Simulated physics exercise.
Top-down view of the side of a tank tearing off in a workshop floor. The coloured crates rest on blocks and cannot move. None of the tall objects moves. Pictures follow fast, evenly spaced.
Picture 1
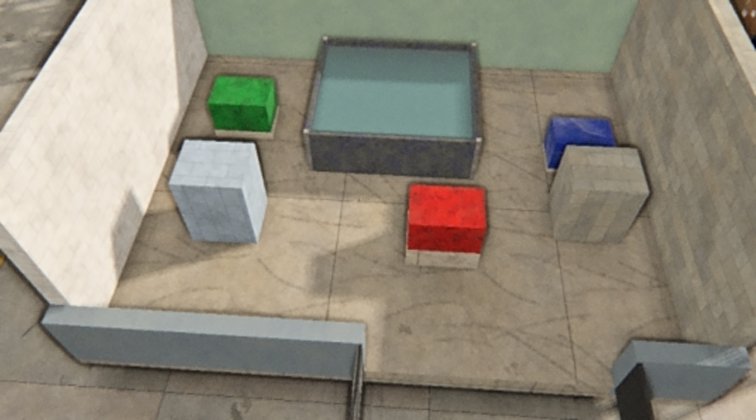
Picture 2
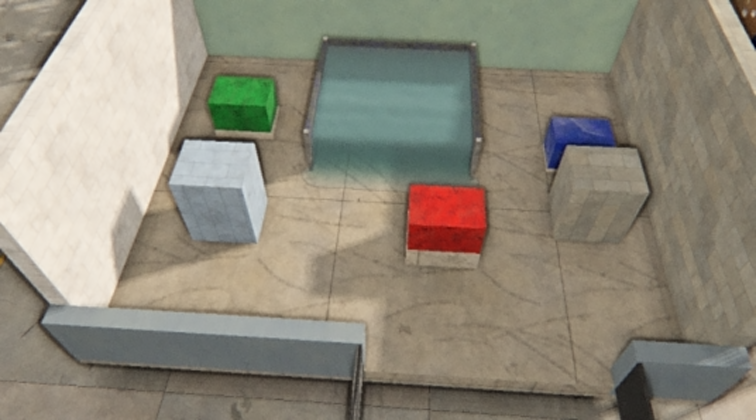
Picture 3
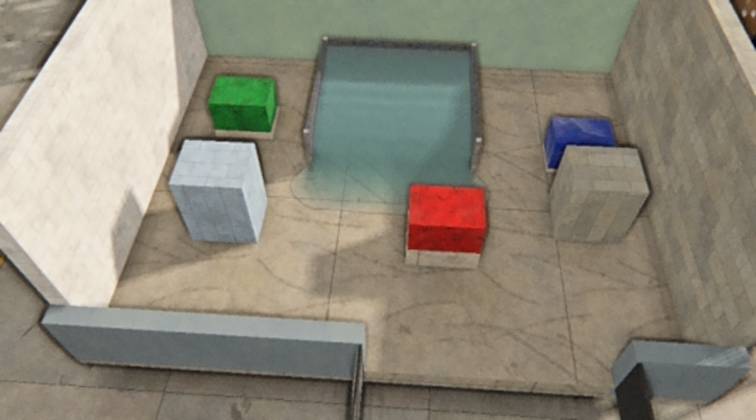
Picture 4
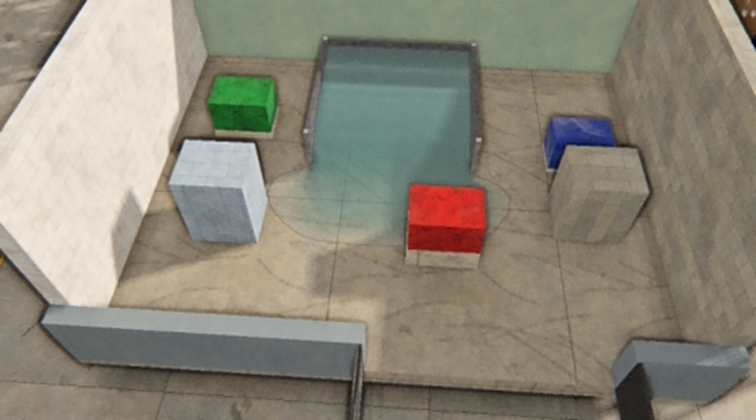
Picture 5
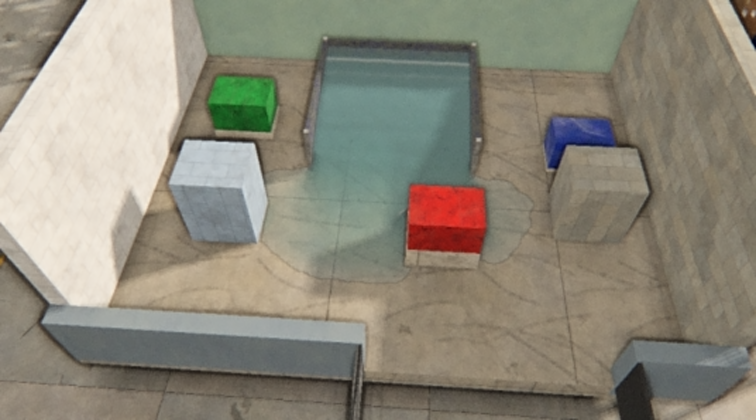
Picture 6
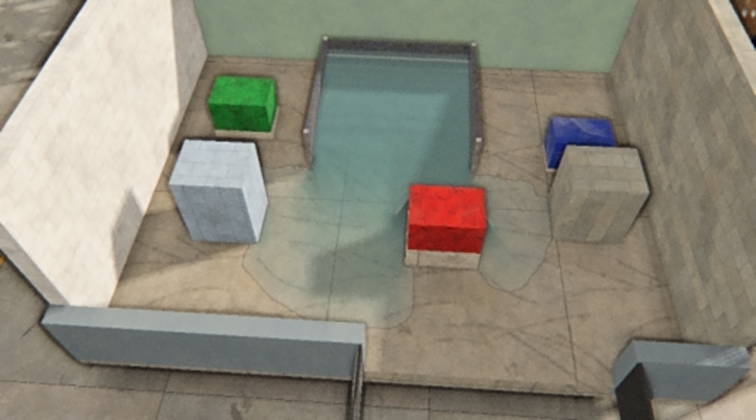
In a walled workshop, water pours from the tank's open front and spreads around a red block.
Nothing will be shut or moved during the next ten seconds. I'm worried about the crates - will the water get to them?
The green crate sits too low, the red crate sits too low, the blue crate sits too low.
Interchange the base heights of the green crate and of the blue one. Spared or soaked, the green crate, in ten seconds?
Well, the green one is inundated then.
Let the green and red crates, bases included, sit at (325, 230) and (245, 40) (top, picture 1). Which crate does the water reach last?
It's the one in blue.
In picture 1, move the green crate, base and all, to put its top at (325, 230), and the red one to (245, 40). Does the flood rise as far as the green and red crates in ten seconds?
So the green crate gets reached and the red crate stays high and dry.
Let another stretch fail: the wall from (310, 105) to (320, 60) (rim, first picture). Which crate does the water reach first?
The green crate.
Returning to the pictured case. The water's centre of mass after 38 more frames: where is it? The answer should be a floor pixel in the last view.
(358, 192).
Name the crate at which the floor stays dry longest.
Easy - the green crate.
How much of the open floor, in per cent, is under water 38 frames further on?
Share estimate: About 95 per cent.
A moment on, water covers 35 % of the floor; the green crate not reached, the red crate water round its plinth, the blue crate not reached.
Next, water covers 50 % of the floor; the green crate not reached, the red crate water round its plinth, the blue crate water round its plinth.
Then, water covers 70 % of the floor; the green crate water round its plinth, the red crate water round its plinth, the blue crate water round its plinth.
Later, water covers 95 % of the floor; the green crate water round its plinth, the red crate water round its plinth, the blue crate water round its plinth.
In the end, water covers 100 % of the floor; the green crate was topped, the red crate was topped, the blue crate was topped.
